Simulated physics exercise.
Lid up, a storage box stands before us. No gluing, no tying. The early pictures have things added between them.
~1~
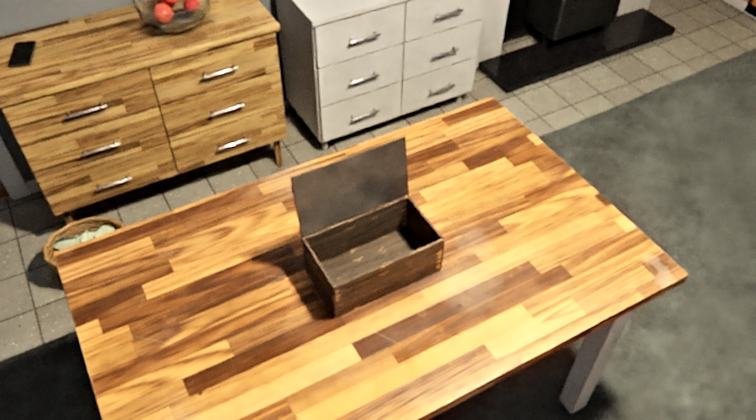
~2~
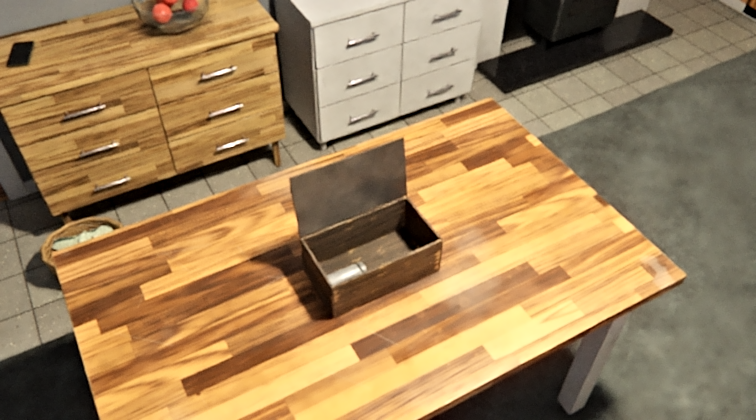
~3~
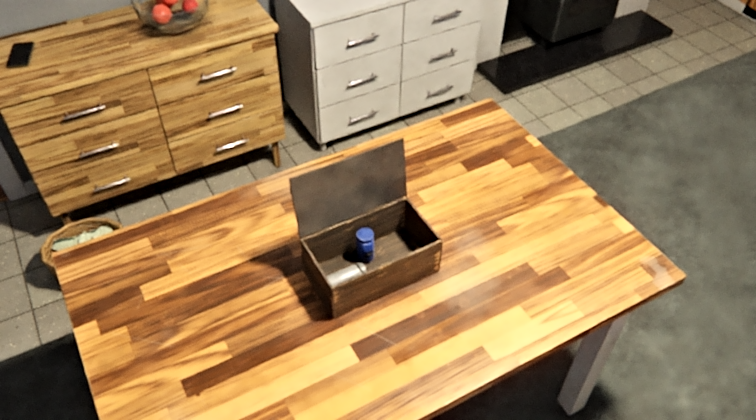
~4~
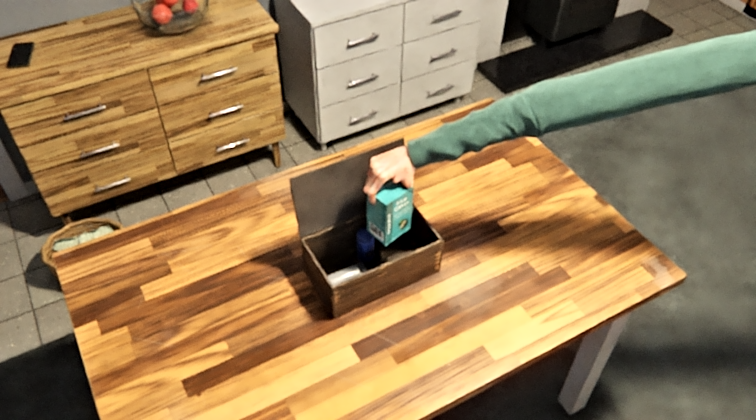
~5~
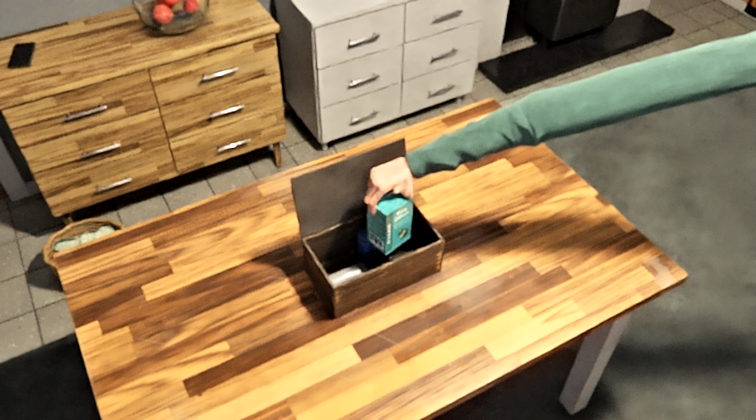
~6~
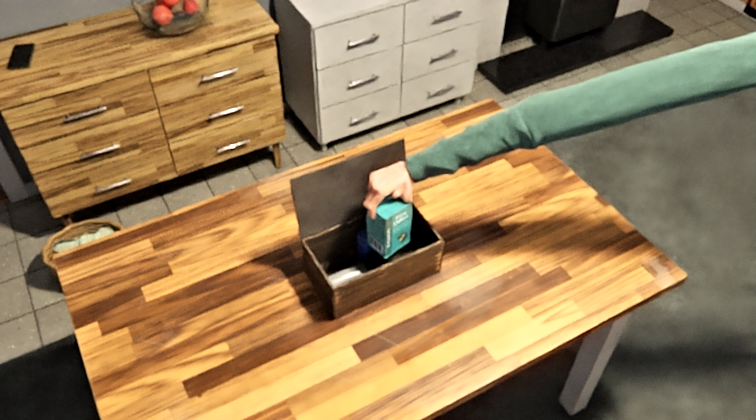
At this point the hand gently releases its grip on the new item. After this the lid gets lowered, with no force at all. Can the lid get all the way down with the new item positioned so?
No, it is kept up.
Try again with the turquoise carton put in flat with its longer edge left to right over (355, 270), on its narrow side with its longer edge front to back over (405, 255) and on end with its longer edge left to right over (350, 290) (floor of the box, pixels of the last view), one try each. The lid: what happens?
Case one lid shut, case two lid shut, case three lid open.
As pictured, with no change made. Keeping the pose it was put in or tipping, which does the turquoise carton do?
By the end the turquoise carton has kept its angle.
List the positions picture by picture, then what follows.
The last thing is not in view yet, in the first frame.
The last thing is not in view yet, in the second frame.
The last thing is not in view yet; blue shaker (365, 246), in the third frame.
Coming down; turquoise carton (390, 210); blue shaker (366, 246), in the fourth frame.
Coming down; turquoise carton (390, 219); blue shaker (367, 246), in the fifth frame.
In place under the hand; turquoise carton (389, 223); blue shaker (366, 246), in the sixth frame.
Then, 0.60 s past the last view, turquoise carton displaced about its own width near (388, 249).
Then, 1.50 s past the last view, lid 62° above the rim; turquoise carton displaced about its own width near (388, 249).
Then, 2.00 s past the last view, lid 27° above the rim; turquoise carton displaced about its own width near (388, 249).
Finally, lid 26° above the rim; moved from the start, turquoise carton; the other 2 still in place. Final places as the last picture's camera would see them, turquoise carton near (389, 249).
